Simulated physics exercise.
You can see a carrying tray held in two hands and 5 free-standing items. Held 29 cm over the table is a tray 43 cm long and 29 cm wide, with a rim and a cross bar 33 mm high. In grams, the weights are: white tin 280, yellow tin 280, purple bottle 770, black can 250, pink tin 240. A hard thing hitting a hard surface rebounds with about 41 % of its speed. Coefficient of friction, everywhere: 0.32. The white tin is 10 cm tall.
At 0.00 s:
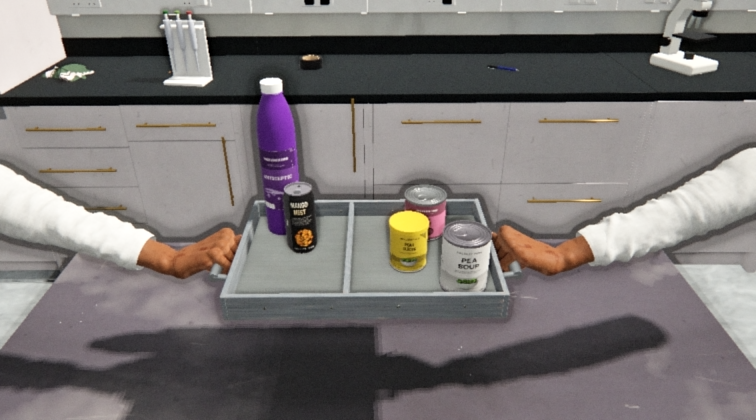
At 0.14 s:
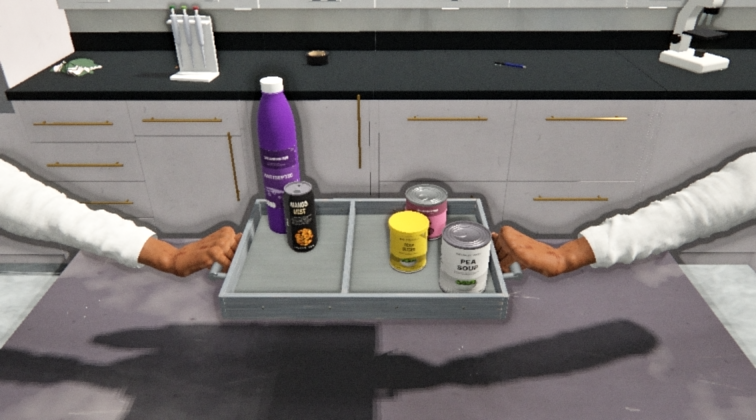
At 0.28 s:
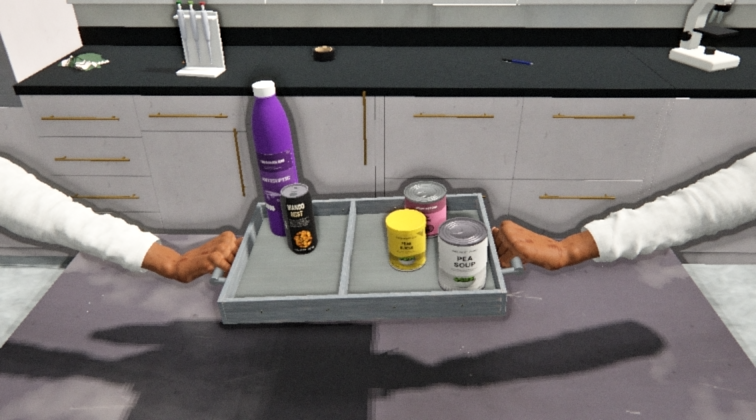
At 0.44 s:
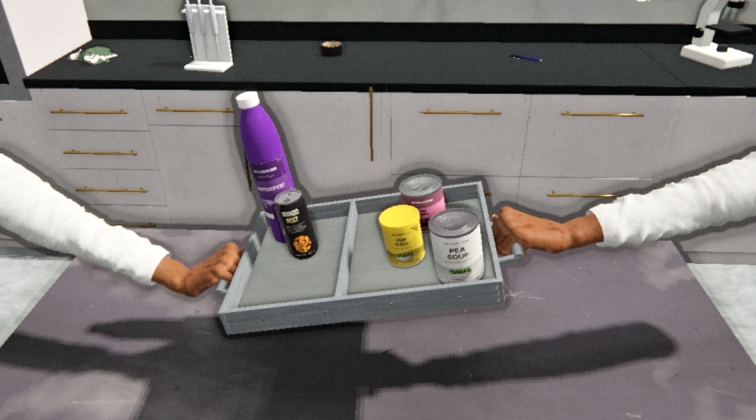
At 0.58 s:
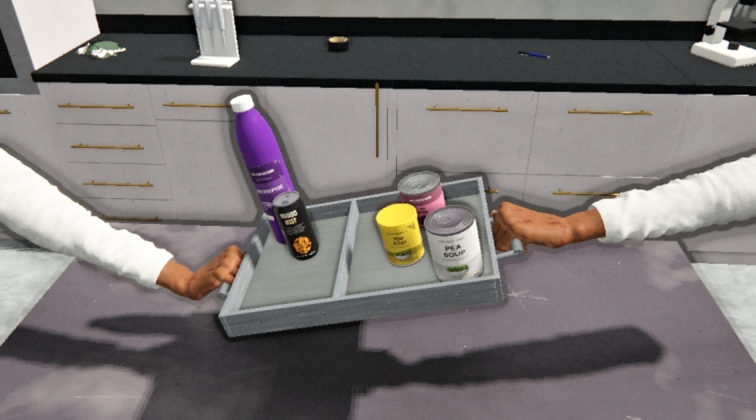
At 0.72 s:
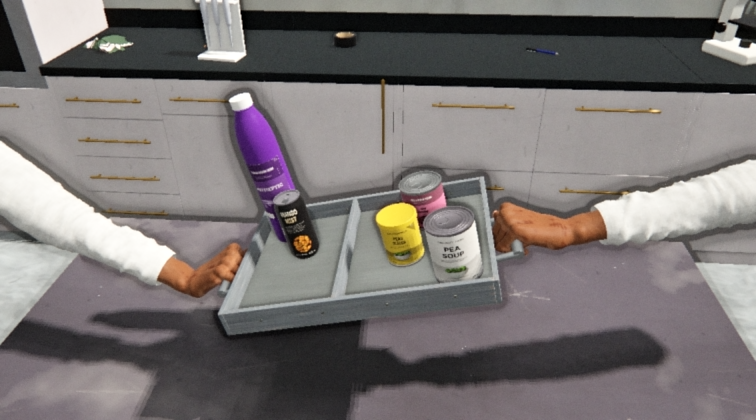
At the start, two hands hold a grey divided tray level above a table, with a purple bottle and black can on the left and yellow, pink and white tins on the right. The hands then tilt the tray left edge down, and the bottle and black can lean left with it.
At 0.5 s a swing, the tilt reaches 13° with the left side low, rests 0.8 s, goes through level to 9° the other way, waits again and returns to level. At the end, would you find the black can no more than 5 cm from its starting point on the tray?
Yes, it is still there.
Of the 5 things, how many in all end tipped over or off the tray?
Total: 1.
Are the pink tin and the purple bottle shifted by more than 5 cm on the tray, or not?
First the pink tin: It departs its position; then the purple bottle: It departs its position.
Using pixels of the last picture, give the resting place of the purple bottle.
Resting point, approx. (405, 199) px.
Around 1.92 s, tray at 9°, right edge down; purple bottle tipped 14° against what carries it.
Around 2.32 s, tray at 9°, right edge down; purple bottle on its side; pink tin shifted 6 cm.
Finally (3.8 s), on their side or leaning hard on the tray, purple bottle; not toppled but over 5 cm from the start, pink tin; the other 3 still in place (within 5 cm). Final places as that camera would see them, black can near (302, 213).
